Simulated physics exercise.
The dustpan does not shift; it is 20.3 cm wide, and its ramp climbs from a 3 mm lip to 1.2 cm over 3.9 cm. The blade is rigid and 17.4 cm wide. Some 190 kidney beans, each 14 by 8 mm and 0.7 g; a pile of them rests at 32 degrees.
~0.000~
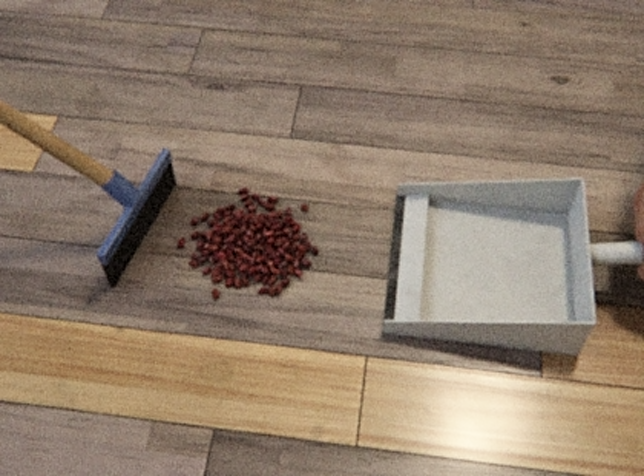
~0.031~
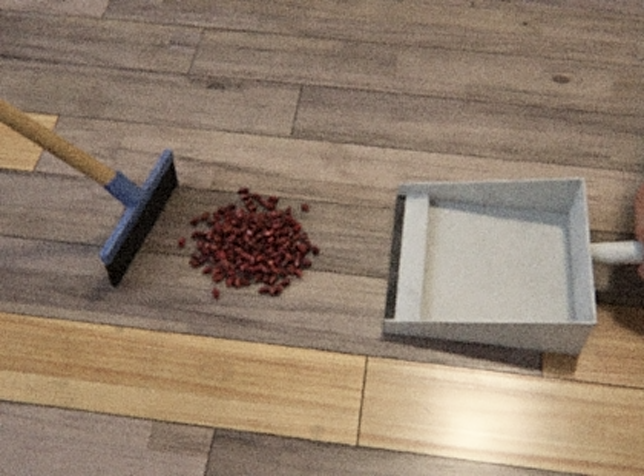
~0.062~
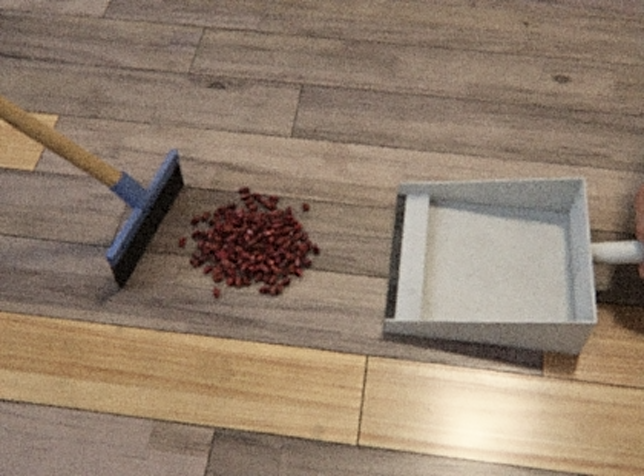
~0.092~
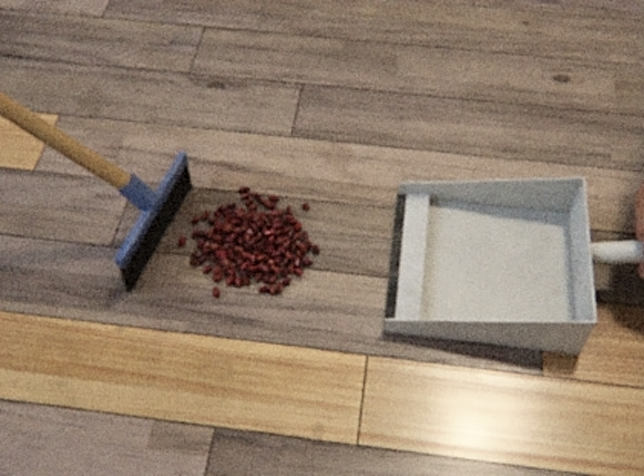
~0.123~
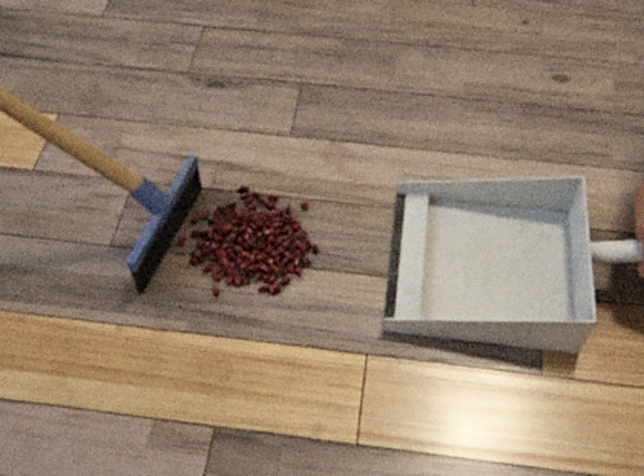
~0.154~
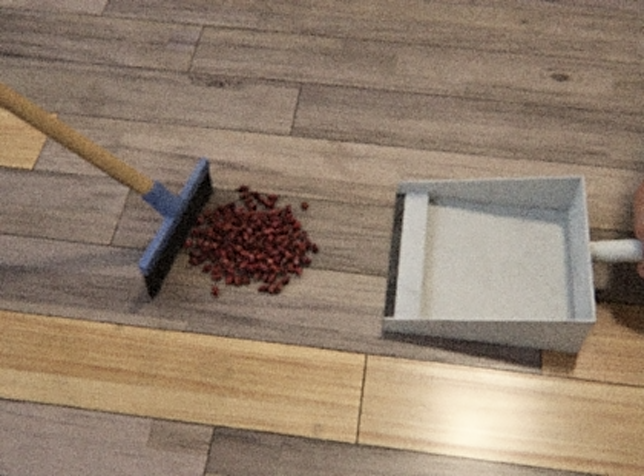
A blue broom-like tool with a wooden handle slides a short way right across the wood floor, reaching the left edge of a pile of dark red beans, while a pale gray dustpan stays still at right.
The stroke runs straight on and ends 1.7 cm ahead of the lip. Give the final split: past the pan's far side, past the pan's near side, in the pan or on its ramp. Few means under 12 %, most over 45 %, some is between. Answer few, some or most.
Past the pan's far side: Few; past the pan's near side: Some; in the pan or on its ramp: Some.
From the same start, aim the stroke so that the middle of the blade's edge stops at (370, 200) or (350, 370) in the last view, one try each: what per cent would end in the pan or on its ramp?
Some 10 and 5 per cent.
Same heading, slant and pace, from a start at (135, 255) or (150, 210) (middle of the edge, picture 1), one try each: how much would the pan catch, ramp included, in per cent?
About 25 and 30 per cent.
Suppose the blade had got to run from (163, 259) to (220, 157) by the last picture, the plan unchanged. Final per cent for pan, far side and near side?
Pan 30, far 5, near 10.
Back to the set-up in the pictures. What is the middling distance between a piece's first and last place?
Roughly 18 cm.
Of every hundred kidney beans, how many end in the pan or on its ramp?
Some 30 per cent.
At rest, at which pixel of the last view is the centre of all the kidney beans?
Around (384, 280).
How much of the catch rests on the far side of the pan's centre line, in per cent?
Roughly 20 per cent.
After 0.38 s, middle of the blade 14 cm from the lip; 0 % over the lip, far side 0 %, near side 5 %.
After 0.53 s, middle of the blade 7 cm from the lip; 0 % over the lip, far side 5 %, near side 10 %.
Then, at 0.80 s, middle of the blade 3 cm from the lip; 30 % over the lip, far side 5 %, near side 15 %.
In the end, at 2.4 s, far side 5 %, near side 15 %, pan 30 %, in front of the lip or behind the blade 45 %.
